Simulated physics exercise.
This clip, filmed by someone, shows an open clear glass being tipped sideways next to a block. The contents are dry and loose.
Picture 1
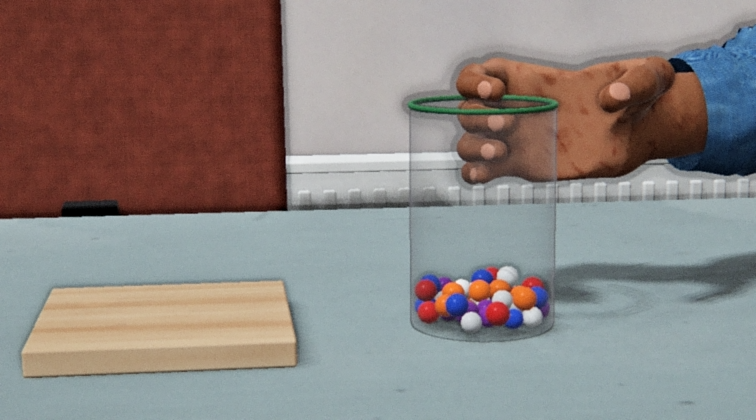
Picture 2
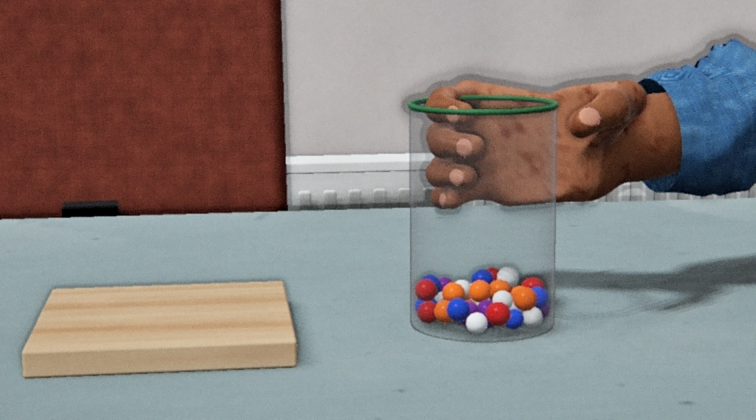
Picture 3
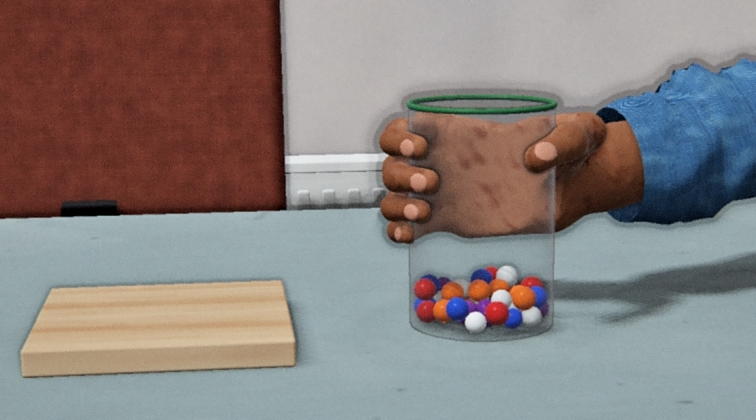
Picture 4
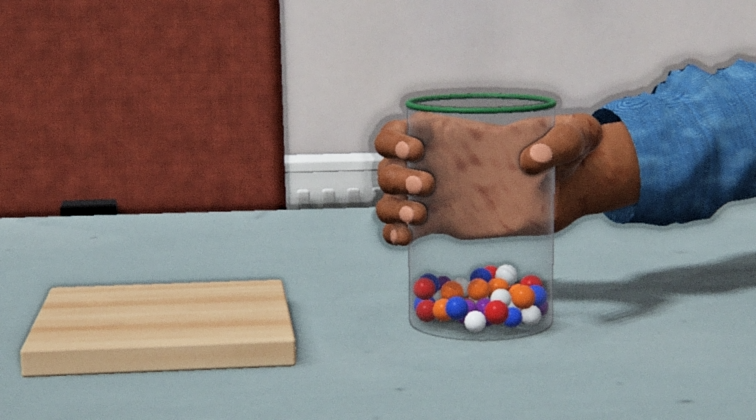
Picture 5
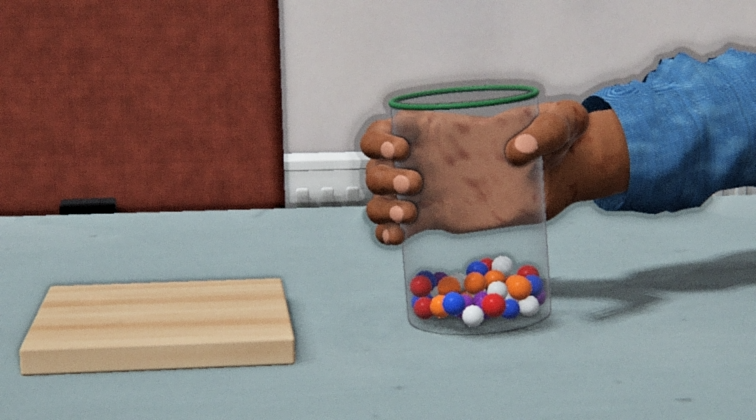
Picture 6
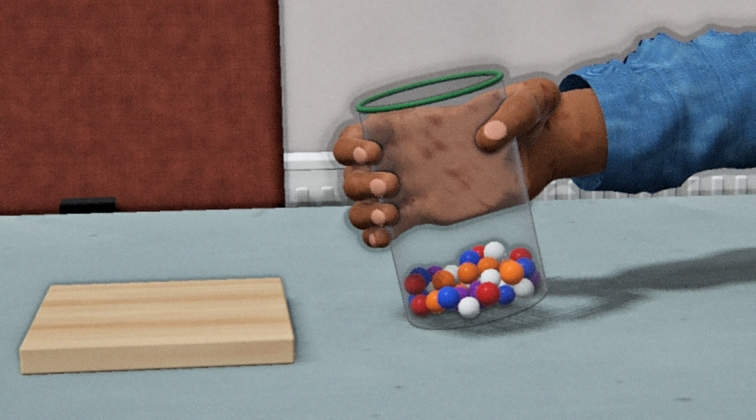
To begin with, a hand reaches in from the right behind a clear glass with colourful round beads at its bottom, a wooden block lying to the left. The fingers move left and close around the glass. The hand then tilts it leftward, gently at first and then further, the beads staying inside.
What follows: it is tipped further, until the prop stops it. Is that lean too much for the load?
With it resting there, I'd say the filling remains held.
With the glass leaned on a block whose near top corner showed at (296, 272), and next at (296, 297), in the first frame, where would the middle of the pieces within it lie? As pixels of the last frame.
The first gives (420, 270) and the second gives (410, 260).
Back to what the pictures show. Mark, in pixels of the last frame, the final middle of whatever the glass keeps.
In the final picture it sits close to (396, 276).
Then, 0.27 s later than the last frame, the glass leans 32°; everything is still inside.
Then, 0.62 s later than the last frame, the glass leans 56°; everything is still inside.
Then, 0.98 s later than the last frame, the glass rests on the block at 77°; everything is still inside.
When it is over, the glass rests on the block at 78°; everything is still inside.
